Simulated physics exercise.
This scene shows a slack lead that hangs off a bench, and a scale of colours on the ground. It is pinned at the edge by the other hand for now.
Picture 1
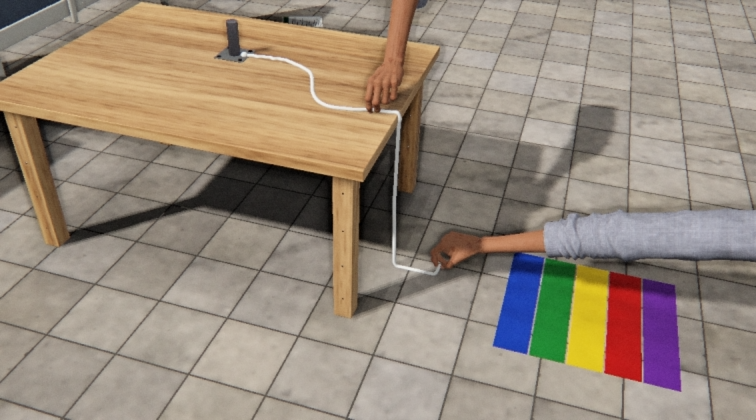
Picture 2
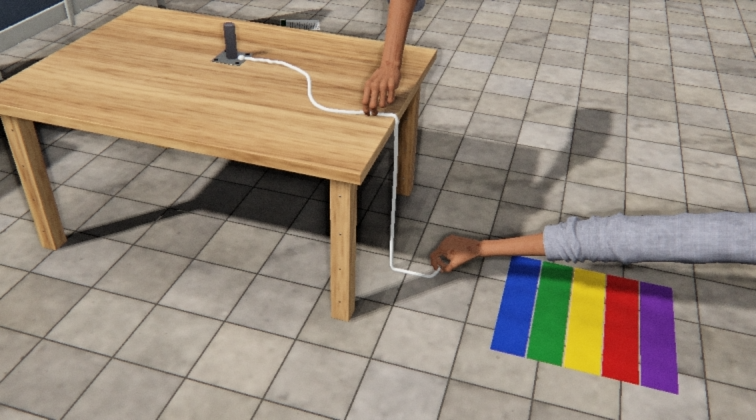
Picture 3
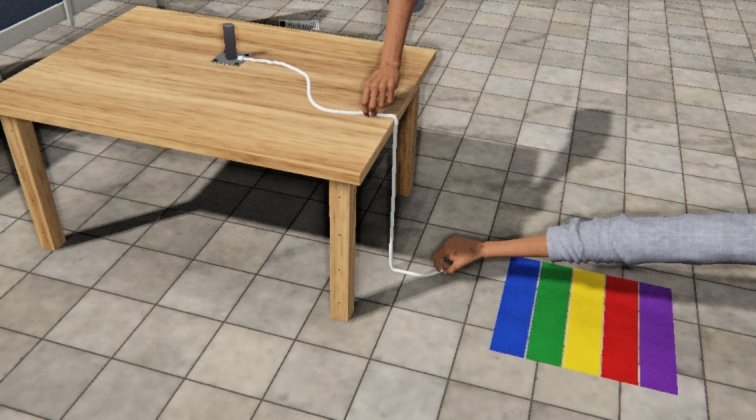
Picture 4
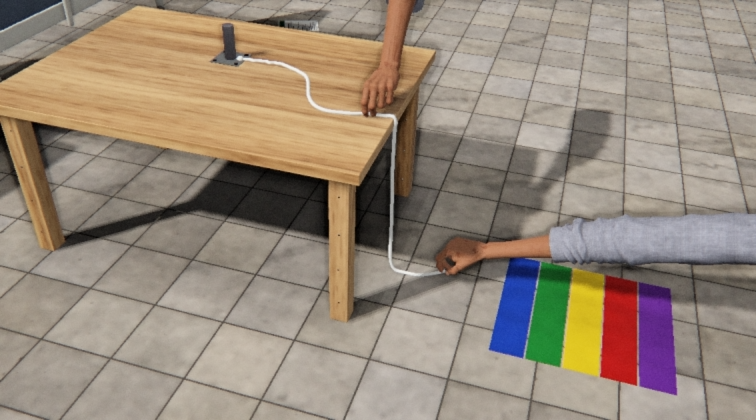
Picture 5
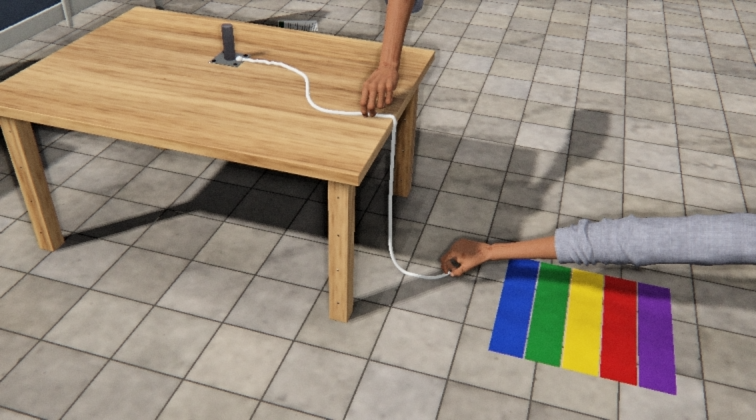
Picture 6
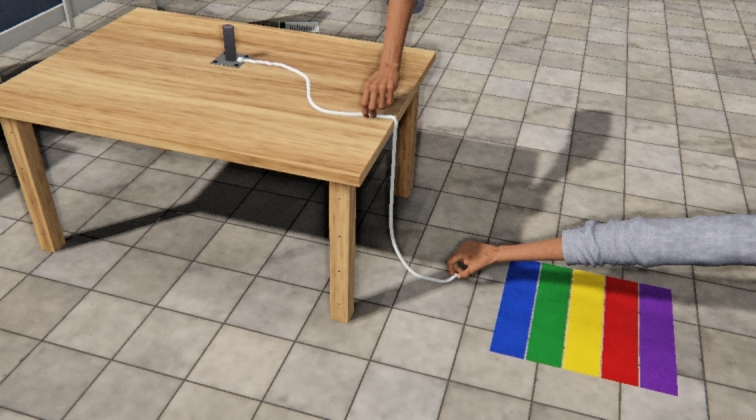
A hand slowly draws the white cord's end slightly right while another pins it on the table.
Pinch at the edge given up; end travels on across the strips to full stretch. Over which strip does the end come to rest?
Over the yellow strip.
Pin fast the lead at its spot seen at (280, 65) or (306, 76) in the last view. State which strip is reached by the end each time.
With the first choice you'd get yellow, with the second yellow.
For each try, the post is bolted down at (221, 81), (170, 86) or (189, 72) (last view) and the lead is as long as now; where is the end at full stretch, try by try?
Per try, approx.: (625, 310); (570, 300); (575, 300).
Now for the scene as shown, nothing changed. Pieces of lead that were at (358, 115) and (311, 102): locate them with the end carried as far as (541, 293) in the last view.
Approx. (396, 117); approx. (350, 97).
Soon after, end near (541, 293); over green.
After that, end near (576, 300); over yellow.
At the stop, end near (596, 305); over yellow. It halts on the yellow strip.
